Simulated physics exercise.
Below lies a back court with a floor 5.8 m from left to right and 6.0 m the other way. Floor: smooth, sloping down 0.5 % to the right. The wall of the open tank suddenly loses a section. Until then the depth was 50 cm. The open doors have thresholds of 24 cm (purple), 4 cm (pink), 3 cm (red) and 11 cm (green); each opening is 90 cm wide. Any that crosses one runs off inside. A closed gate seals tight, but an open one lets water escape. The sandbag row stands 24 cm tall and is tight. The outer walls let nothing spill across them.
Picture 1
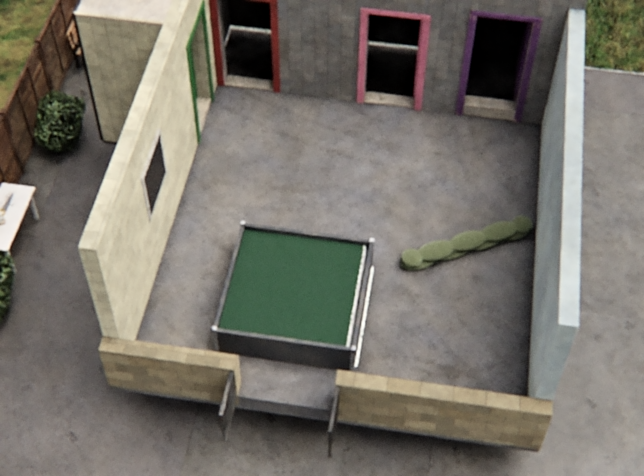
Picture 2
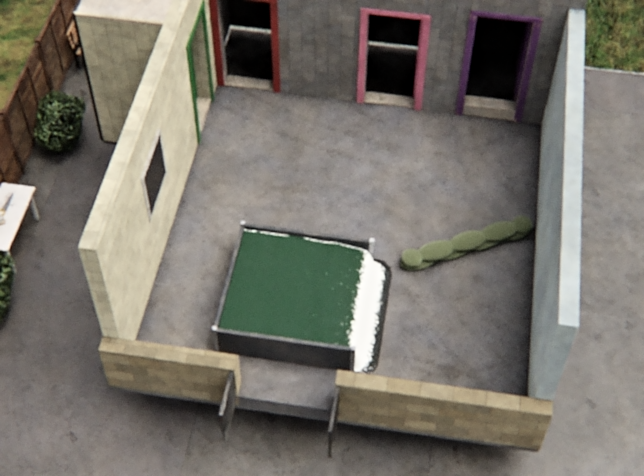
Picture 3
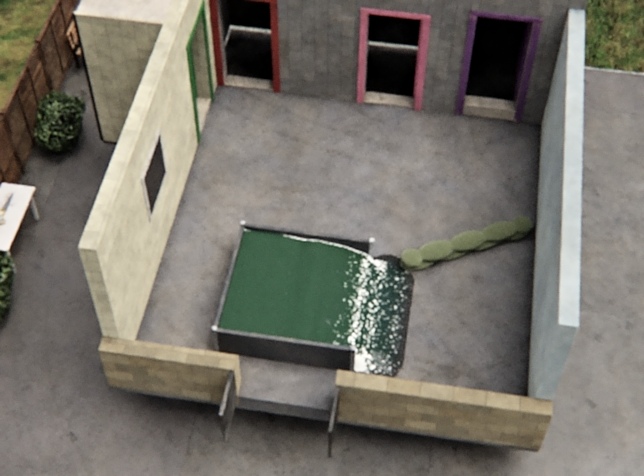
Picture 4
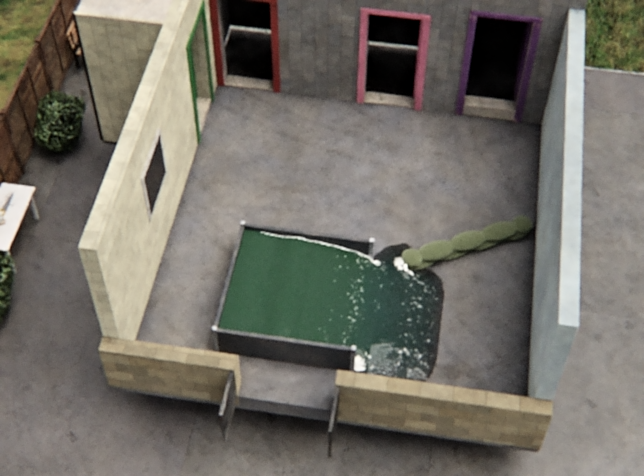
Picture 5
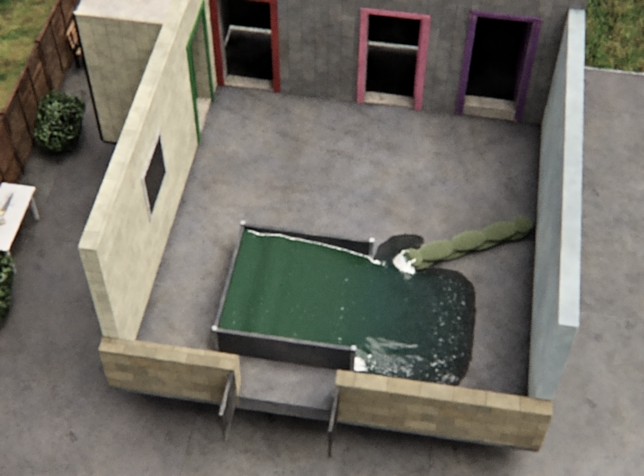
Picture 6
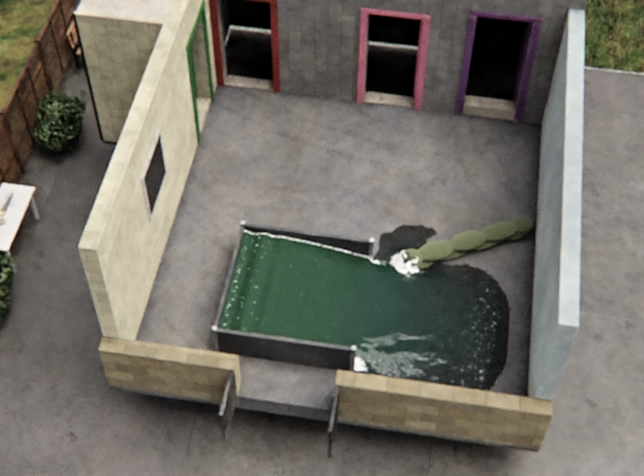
A walled grey court is seen from high above by a still camera, with red, pink and purple doorways along the back and a green one at left. A dark-sided tank of green water stands near the front gap, a low, lumpy green barrier to its right. The tank's right side gives way, and water pours out in white froth, spreads rightward over the floor and churns around the barrier's near end.
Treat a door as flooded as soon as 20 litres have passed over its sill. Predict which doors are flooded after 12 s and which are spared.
Outcome: Purple door: Fails to top it, pink door: Fails to top it, red door: Fails to top it, green door: Fails to top it.
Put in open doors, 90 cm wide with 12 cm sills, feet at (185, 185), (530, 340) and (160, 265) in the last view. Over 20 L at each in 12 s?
First doorway falls short, second gets there, third falls short.
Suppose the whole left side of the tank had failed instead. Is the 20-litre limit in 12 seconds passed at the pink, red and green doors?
Then: Pink not over, red past it, green not over.
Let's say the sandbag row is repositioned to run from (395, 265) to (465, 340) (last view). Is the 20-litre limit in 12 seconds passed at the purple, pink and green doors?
Purple within the limit, pink beyond the limit, green within the limit.
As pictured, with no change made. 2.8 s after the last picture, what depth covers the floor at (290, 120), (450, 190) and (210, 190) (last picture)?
First spot near 0 cm, second near 1 cm, third near 0 cm.
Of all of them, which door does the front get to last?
Door: Green.
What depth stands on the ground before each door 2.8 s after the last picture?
In centimetres, the purple door has 4, the pink door 0, the red door 0 and the green door 0.
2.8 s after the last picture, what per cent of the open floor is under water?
I'd say around 35 %.
Then, 0.7 s after the last picture water covers 25 % of the floor and is deepest (32 cm) near (525, 424); purple door not reached, pink door not reached, red door not reached, green door not reached.
Then, 1.5 s after the last picture water covers 30 % of the floor and is deepest (39 cm) near (525, 424); purple door not reached, pink door not reached, red door not reached, green door not reached.
Then, 2.8 s after the last picture water covers 35 % of the floor and is deepest (31 cm) near (523, 243); purple door 4 cm at the sill, 0 L in, pink door not reached, red door not reached, green door not reached.
Then, 6.3 s after the last picture water covers 55 % of the floor and is deepest (15 cm) near (529, 339); purple door 3 cm at the sill, 0 L in, pink door 3 cm at the sill, 0 L in, red door not reached, green door not reached.
Then, 11.3 s after the last picture water covers 85 % of the floor and is deepest (16 cm) near (531, 309); purple door 6 cm at the sill, 0 L in, pink door 4 cm at the sill, 1 L in, red door 2 cm at the sill, 0 L in, green door 2 cm at the sill, 0 L in.
